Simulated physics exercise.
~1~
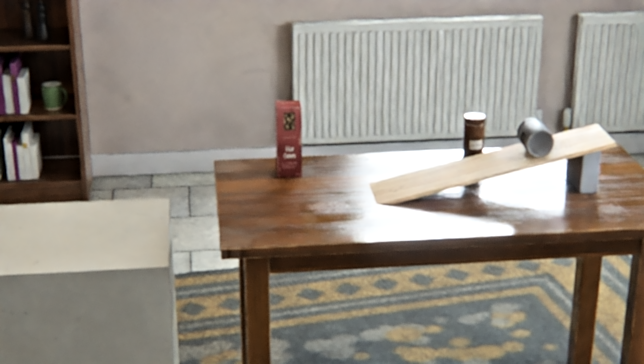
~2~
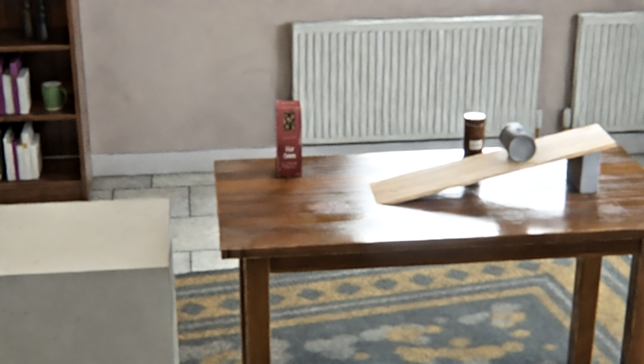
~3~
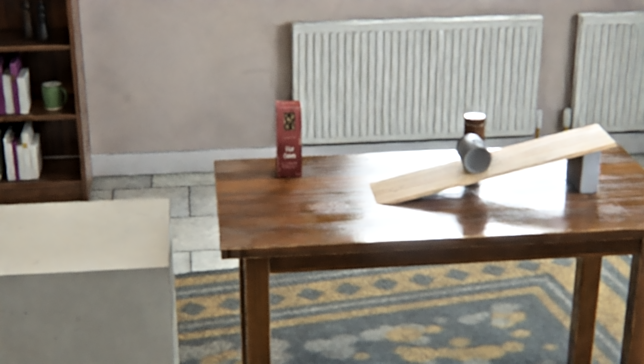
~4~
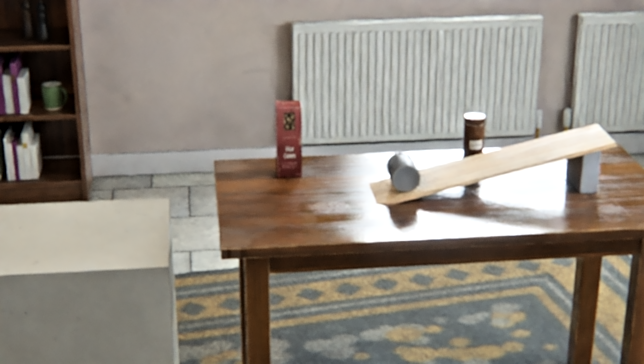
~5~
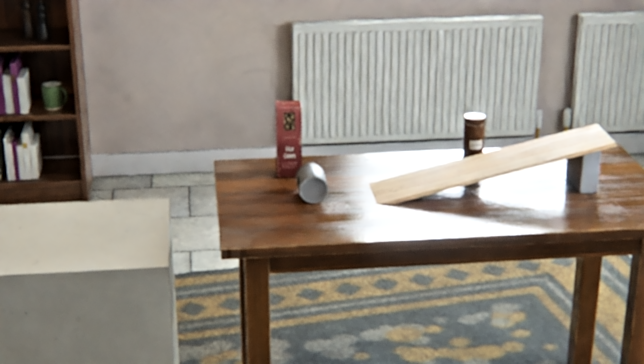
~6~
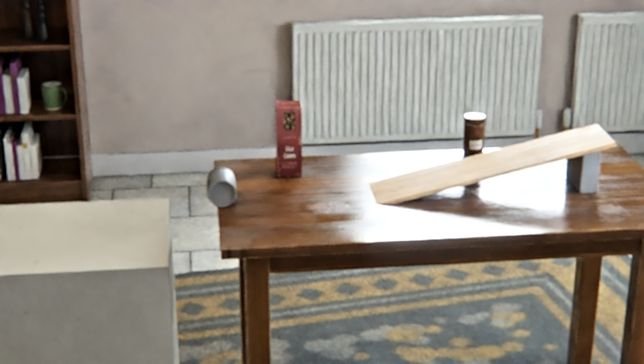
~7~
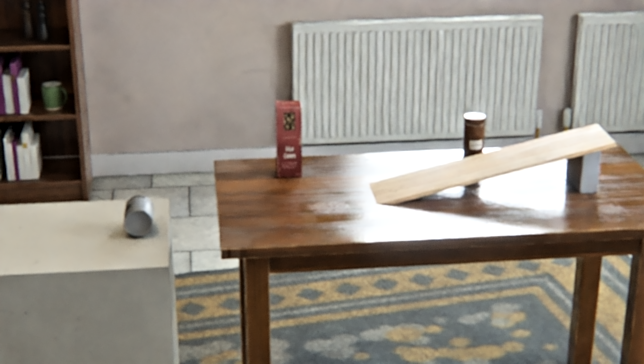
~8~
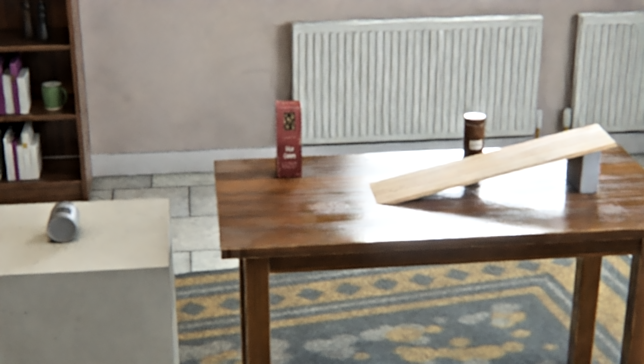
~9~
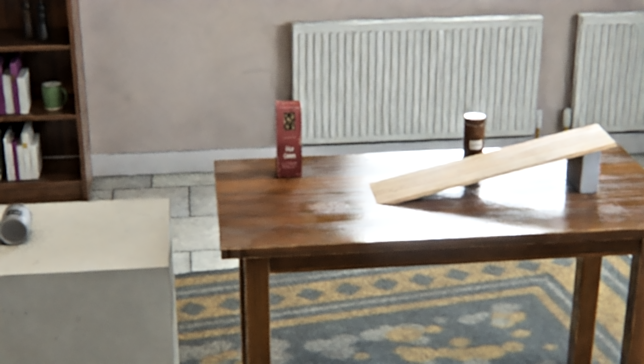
Wooden table with a sloping plank, a grey jar rolling down it leftward, clearing the gap and rolling across a lower pale top.
